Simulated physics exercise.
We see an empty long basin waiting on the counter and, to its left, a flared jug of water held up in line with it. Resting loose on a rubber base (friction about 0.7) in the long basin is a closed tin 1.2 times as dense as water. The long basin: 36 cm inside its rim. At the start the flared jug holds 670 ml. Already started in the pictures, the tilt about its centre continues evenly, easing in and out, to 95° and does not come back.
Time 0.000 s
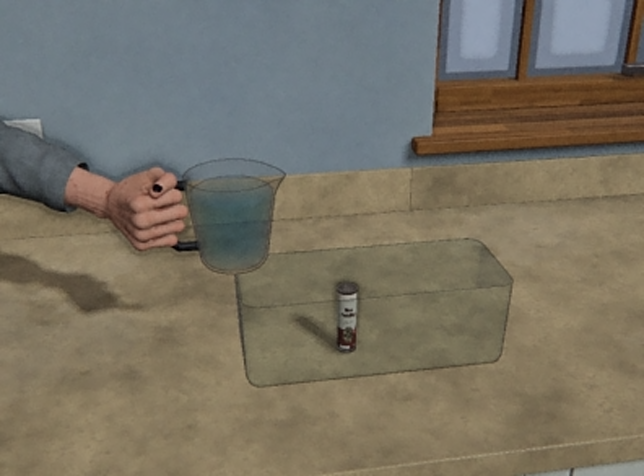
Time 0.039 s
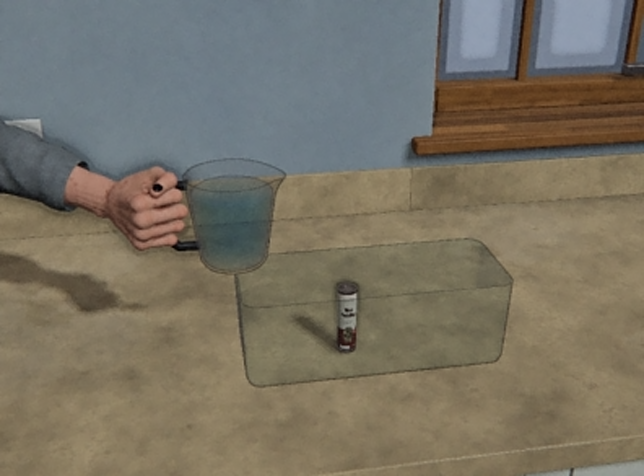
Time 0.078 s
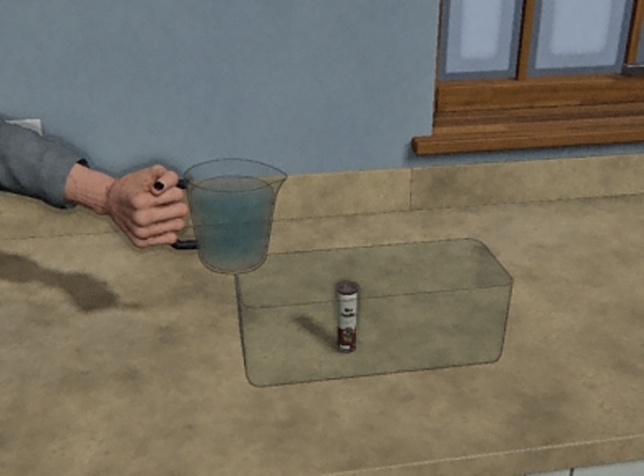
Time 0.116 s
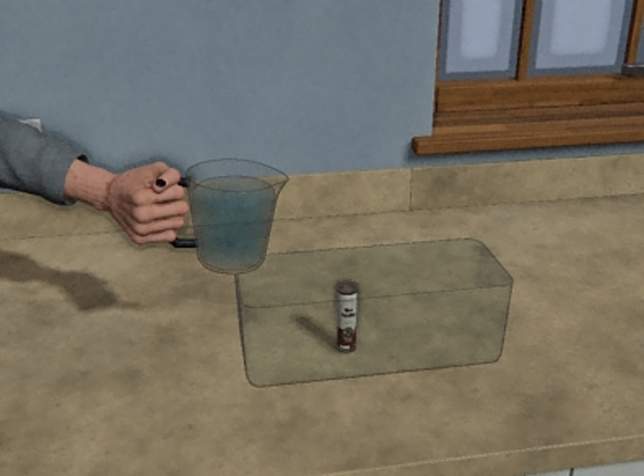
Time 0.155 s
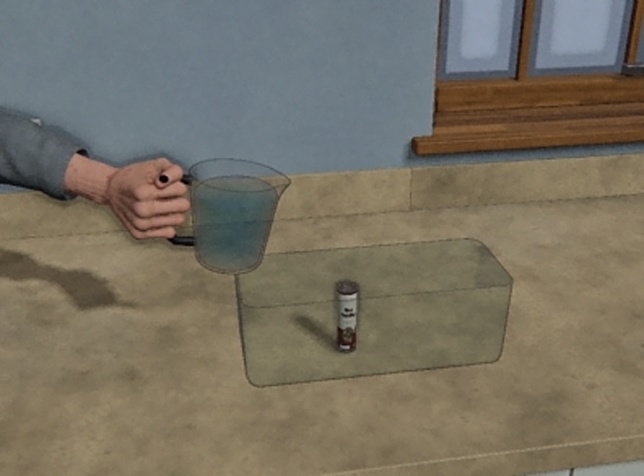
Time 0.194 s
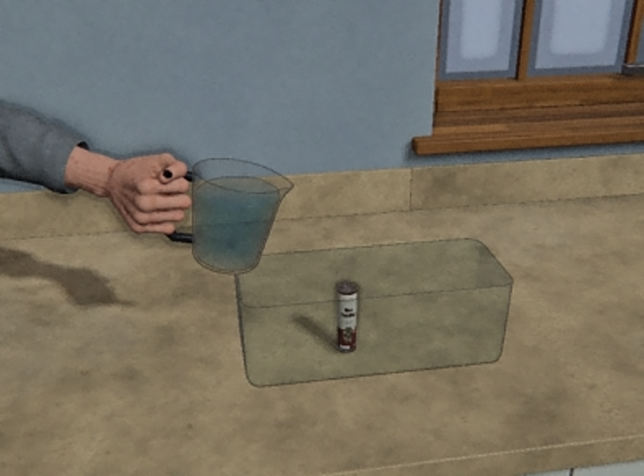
On a kitchen counter, a hand held a clear jug of bluish water beside a long, empty see-through basin with a small tin standing inside, and slowly tilted the jug slightly to the right.
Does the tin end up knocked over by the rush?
Tipped.
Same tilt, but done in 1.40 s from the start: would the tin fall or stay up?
Result: Tin tipped over.
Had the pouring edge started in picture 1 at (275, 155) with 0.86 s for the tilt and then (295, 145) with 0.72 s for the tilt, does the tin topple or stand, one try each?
Trial 1 - tin tips; trial 2 - tin tips.
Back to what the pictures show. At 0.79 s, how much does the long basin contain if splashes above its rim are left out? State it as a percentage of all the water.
60 per cent, give or take a little.
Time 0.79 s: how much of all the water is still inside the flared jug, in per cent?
28 per cent or thereabouts.
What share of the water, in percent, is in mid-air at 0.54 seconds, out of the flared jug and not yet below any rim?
Near 16 per cent at that moment.
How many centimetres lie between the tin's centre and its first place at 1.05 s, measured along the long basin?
Roughly 9 cm.
Then, 0.54 s in, the tilt is 68° and 77 per cent is still to pour; the tin stands where it began.
Then, 0.79 s in, the tilt is 94° and 28 per cent is still to pour; the tin leans 4°.
Then, 1.05 s in, the tilt is 95° and 4 per cent is still to pour; the tin lies on its side.
Then, 1.34 s in, the tilt is 95° and 0 per cent is still to pour; the tin lies on its side.
Finally, the tin lies on its side.
